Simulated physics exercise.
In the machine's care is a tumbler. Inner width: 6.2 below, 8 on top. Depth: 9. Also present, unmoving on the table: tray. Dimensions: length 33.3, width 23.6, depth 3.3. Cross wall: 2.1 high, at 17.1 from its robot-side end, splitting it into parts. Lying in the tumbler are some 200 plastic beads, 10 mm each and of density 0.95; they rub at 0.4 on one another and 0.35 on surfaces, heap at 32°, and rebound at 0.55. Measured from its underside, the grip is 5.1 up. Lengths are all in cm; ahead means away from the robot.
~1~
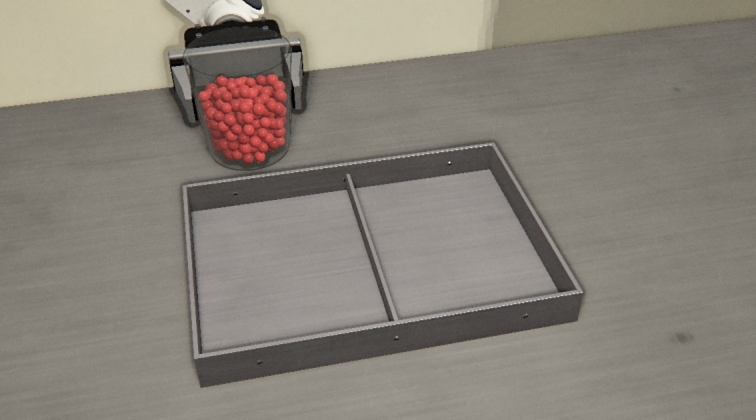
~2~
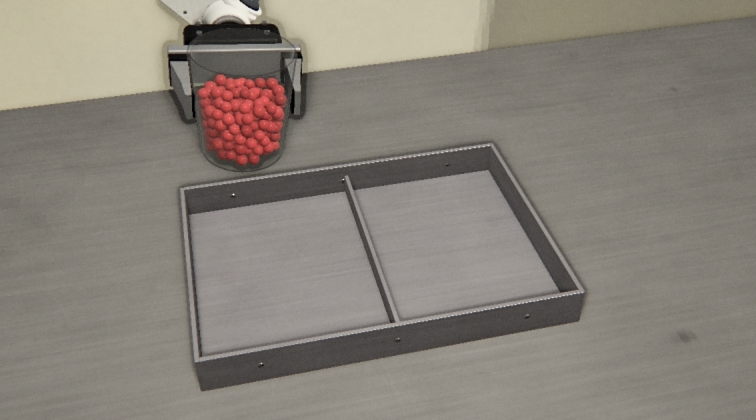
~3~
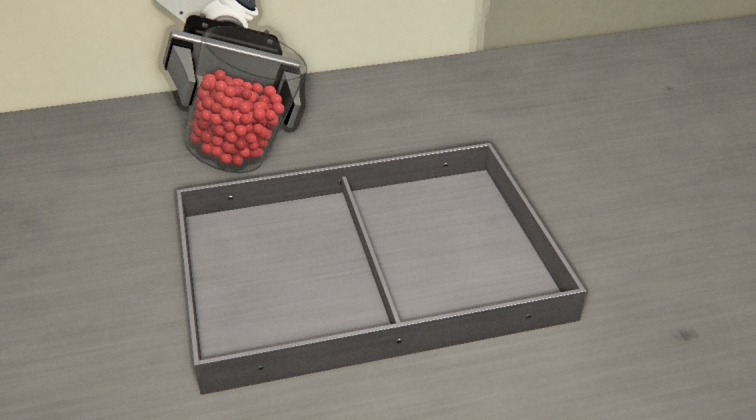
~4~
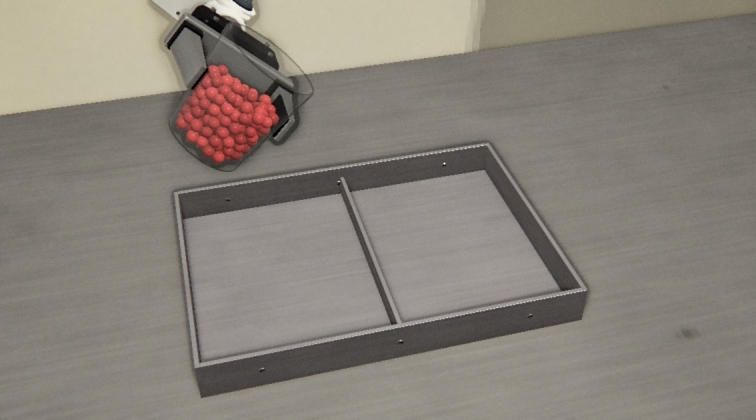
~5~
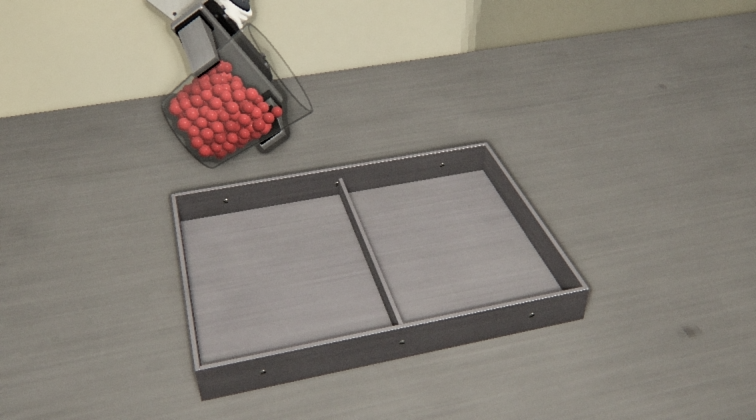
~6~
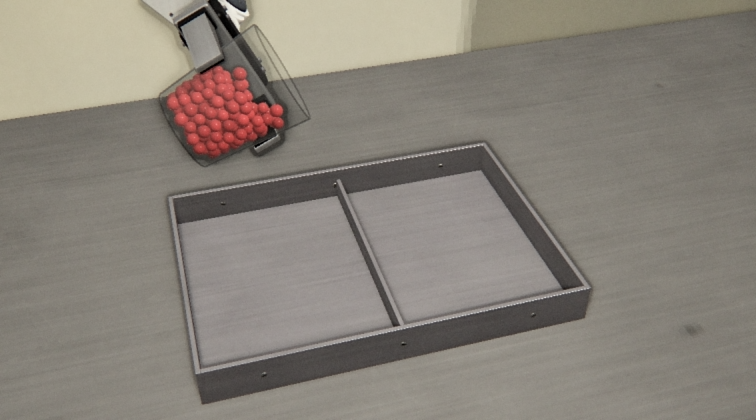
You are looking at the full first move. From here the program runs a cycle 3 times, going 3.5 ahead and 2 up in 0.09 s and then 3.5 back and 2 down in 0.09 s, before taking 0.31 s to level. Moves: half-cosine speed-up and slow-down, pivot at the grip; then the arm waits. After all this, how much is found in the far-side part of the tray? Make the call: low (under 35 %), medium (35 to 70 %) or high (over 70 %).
My call: Medium.
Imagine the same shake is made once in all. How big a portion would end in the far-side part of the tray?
In that case some 55 per cent.
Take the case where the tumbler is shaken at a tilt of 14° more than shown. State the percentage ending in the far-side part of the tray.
Roughly 90 percent.
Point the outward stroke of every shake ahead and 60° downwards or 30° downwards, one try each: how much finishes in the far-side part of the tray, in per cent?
It comes to around 10 per cent on the first try and around 20 per cent on the second.
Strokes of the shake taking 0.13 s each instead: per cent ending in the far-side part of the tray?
Estimate for that case: 25 %.
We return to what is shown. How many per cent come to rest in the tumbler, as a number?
Around 20 in a hundred.
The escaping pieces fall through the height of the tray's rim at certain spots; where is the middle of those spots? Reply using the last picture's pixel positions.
(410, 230).
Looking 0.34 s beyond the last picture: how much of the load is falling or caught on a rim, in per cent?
It amounts to roughly 9 in a hundred.
Then, 0.34 s after the last picture, tilted 65° forward, highest piece 21 above the table; 93 in the far-side part, 76 in the tumbler, 10 in the robot-side part, 18 in flight or on a rim.
Then, 0.68 s after the last picture, tilted 37° forward, highest piece 21 above the table; 111 in the far-side part, 44 in the tumbler, 32 in the robot-side part, 6 on the table or floor, 4 in flight or on a rim.
Then, 1.05 s after the last picture, level, highest piece 19 above the table; 114 in the far-side part, 44 in the tumbler, 32 in the robot-side part, 7 on the table or floor.
Then, 2.10 s after the last picture, level, highest piece 19 above the table; 114 in the far-side part, 44 in the tumbler, 32 in the robot-side part, 7 on the table or floor.
Final count, 114 in the far-side part, 44 in the tumbler, 32 in the robot-side part, 7 on the table or floor. That is 58 % in the far-side part of the tray.
